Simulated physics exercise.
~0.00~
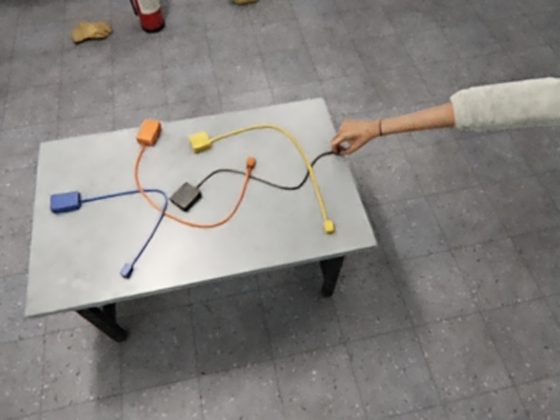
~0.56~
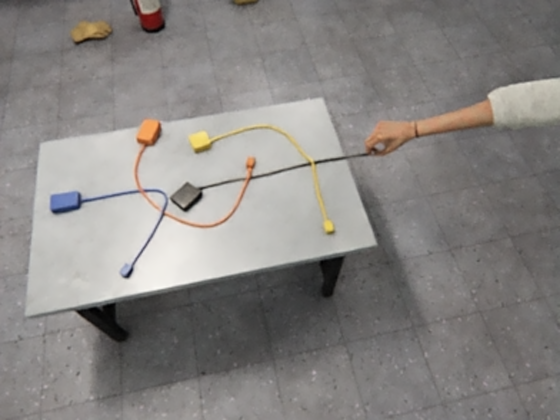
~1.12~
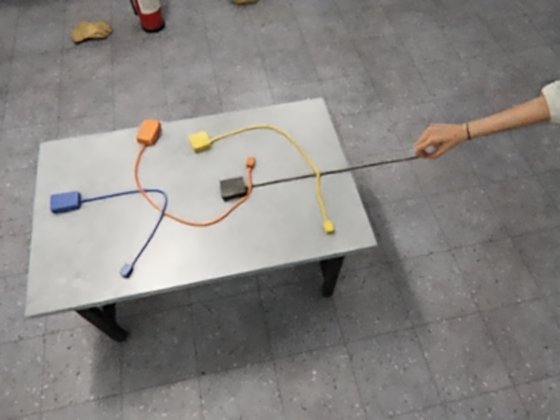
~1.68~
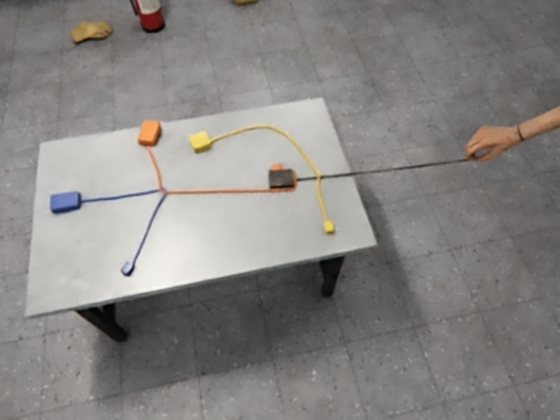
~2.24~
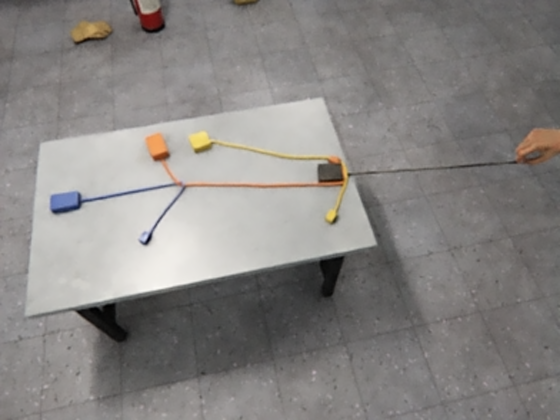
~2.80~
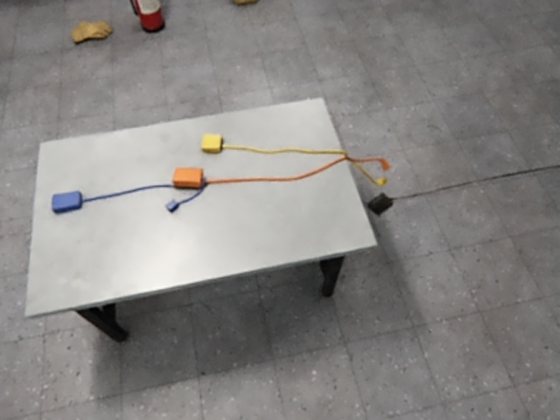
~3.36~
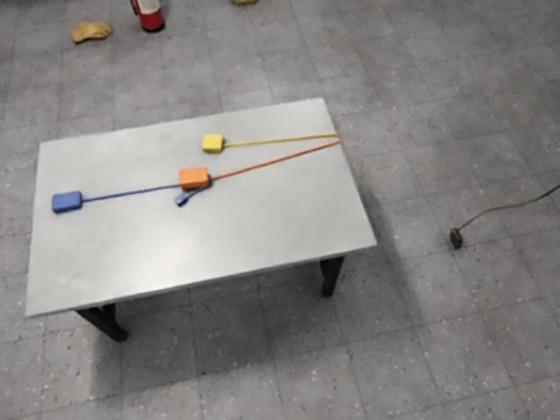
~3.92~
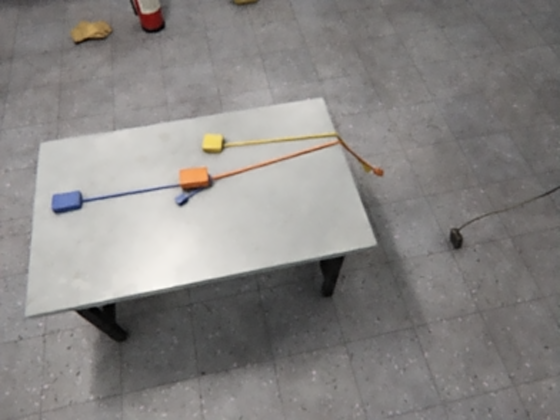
A hand reaches in from the right and grips a black lead on a grey table, seen from above at an angle in a room with a tiled floor. Blue, orange, yellow and black leads with block chargers lie across one another. The hand pulls the black lead rightward, and its charger slides after it, dragging the orange lead straight, then the yellow. The orange charger shifts right as the black one drops off the edge to the floor. Finally, the orange and yellow plug ends hang over the right edge, while the blue charger stays put.
